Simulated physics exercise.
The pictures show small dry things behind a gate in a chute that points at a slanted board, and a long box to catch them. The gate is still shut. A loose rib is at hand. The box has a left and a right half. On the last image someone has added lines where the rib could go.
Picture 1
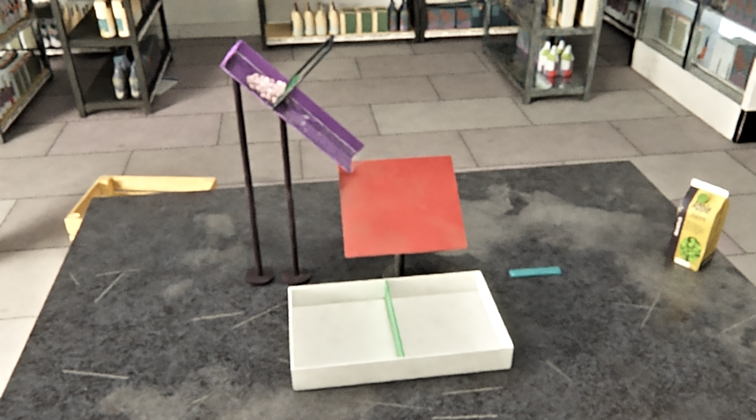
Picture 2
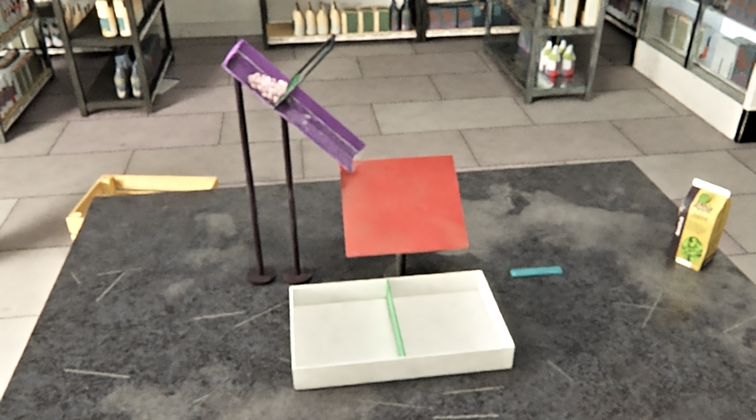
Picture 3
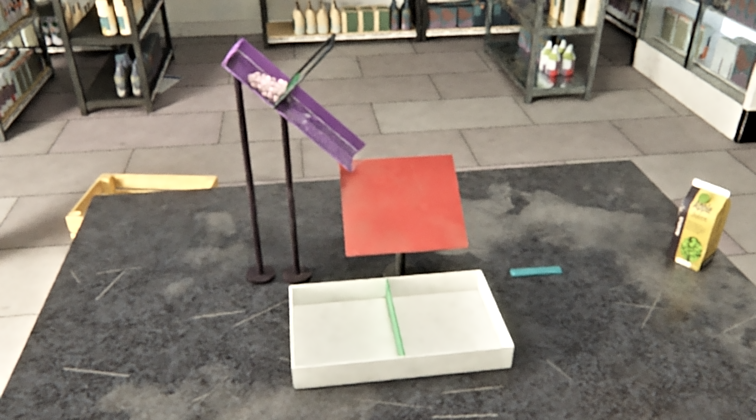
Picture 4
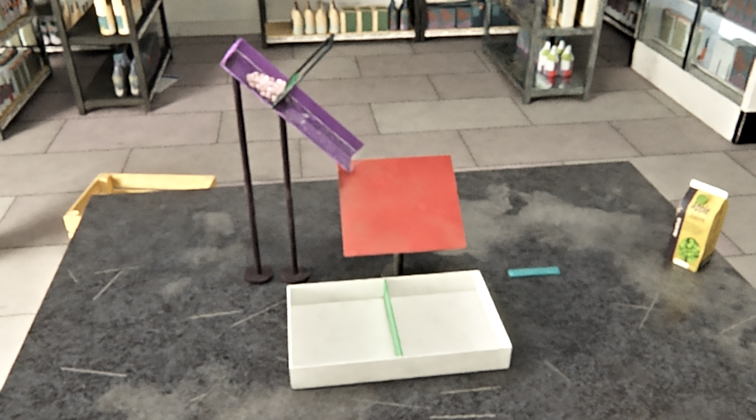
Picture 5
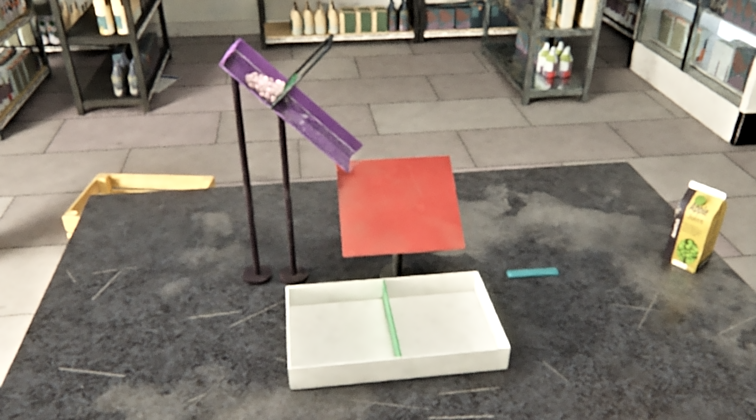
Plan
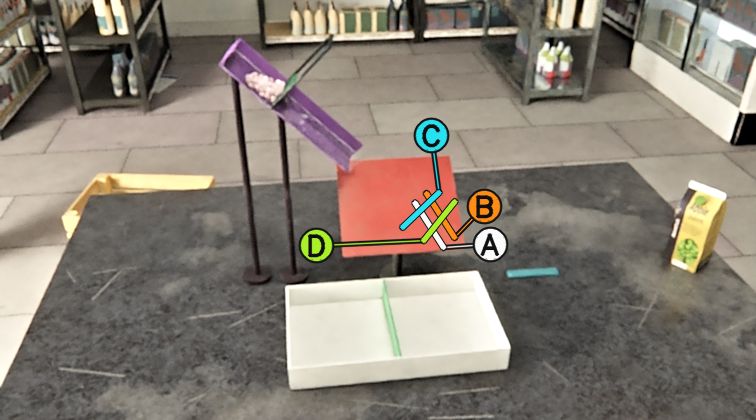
In a shop with stocked shelves, a dark table holds a purple chute on two posts, with small pale pearls behind its gate, above a tilted red board and a white box split by a green divider. The pearls stay put and the gate remains shut; only the view shifts very slightly.
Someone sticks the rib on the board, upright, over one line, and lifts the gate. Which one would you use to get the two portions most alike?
It is C.
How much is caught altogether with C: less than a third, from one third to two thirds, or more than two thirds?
Line C gives more than two thirds.
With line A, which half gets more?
The right half.
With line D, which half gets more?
Right.
On the marked copy, line A from (415, 202) to (443, 247); line B from (426, 193) to (454, 237); line C from (439, 192) to (402, 227); line D from (454, 201) to (423, 240).
With A, of what is caught, a small share in the left half, the bulk in the right.
With B, of what is caught, a small share in the left half, all but a few in the right.
With C, of what is caught, close to two thirds in the left half, close to a third in the right.
With D, of what is caught, close to a quarter in the left half, the bulk in the right.
